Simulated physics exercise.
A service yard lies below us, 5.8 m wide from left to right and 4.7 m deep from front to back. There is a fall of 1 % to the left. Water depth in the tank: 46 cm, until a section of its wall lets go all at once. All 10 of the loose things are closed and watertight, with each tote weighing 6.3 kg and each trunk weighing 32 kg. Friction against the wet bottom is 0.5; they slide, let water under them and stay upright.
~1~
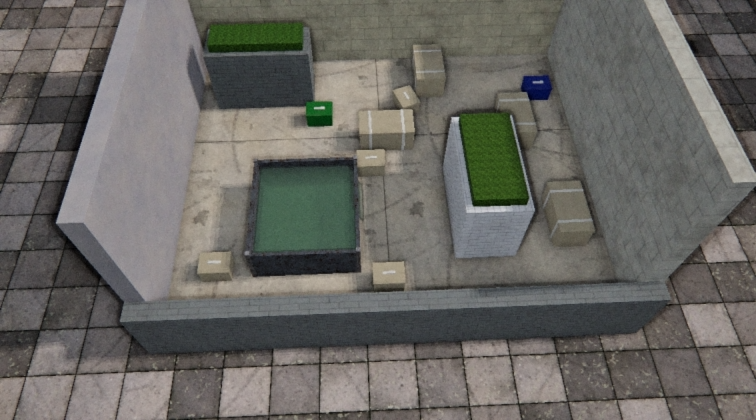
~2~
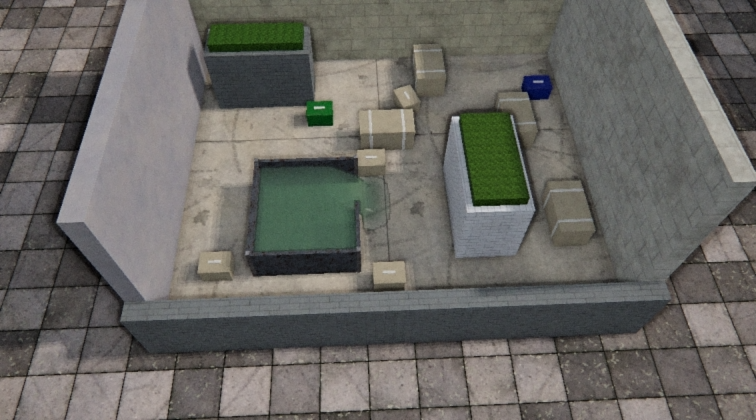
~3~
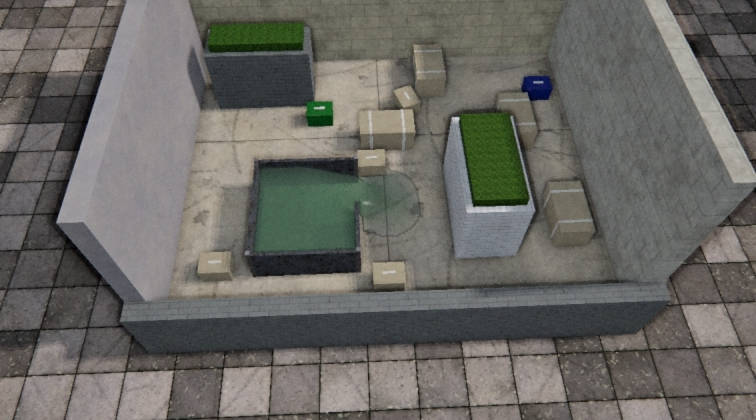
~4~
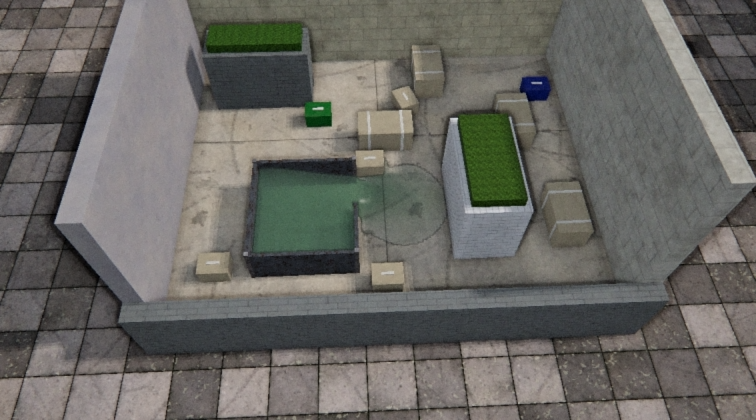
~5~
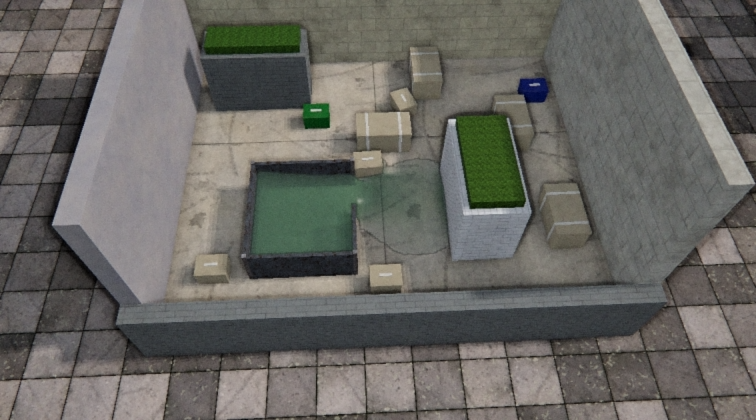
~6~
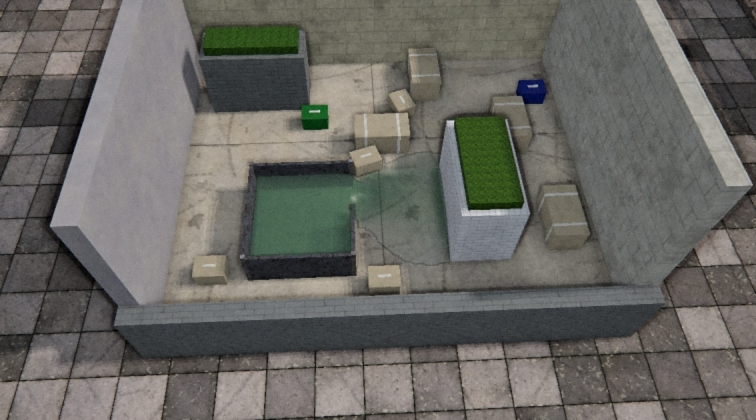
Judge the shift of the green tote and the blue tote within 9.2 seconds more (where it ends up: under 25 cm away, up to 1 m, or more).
Here's what I'd expect: The green tote remains in place while the blue tote gets pushed a bit.
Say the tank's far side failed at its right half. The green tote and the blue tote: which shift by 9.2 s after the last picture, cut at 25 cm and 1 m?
Log: Green tote large displacement; blue tote negligible displacement.
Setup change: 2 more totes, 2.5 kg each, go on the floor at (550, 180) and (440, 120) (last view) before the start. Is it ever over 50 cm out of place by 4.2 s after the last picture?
As asked, in order: Shy of the mark; clear of the mark.
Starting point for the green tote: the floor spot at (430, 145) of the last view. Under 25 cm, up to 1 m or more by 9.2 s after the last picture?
I'd say it lands far off.
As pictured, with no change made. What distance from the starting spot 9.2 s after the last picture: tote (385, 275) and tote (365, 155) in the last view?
Lab note - net shifts in order: 30 cm; 20 cm.
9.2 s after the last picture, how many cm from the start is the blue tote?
60 cm.
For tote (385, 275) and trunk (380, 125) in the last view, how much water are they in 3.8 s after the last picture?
I'd estimate 3 cm for the first and 3 cm for the second.
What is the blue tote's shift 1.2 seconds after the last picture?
Shift: About 0 cm.
Then, 1.2 s after the last picture the green tote is near (315, 112), 0.0 m from its start, aground; the blue tote is near (533, 86), 0.0 m from its start, aground; 0 afloat.
Then, 3.8 s after the last picture the green tote is near (315, 112), 0.0 m from its start, aground; the blue tote is near (534, 93), 0.1 m from its start, aground; 0 afloat.
Then, 6.2 s after the last picture the green tote is near (315, 112), 0.0 m from its start, aground; the blue tote is near (536, 115), 0.6 m from its start, aground; 0 afloat.
Then, 9.2 s after the last picture the green tote is near (315, 112), 0.0 m from its start, aground; the blue tote is near (536, 115), 0.6 m from its start, aground; 0 afloat.
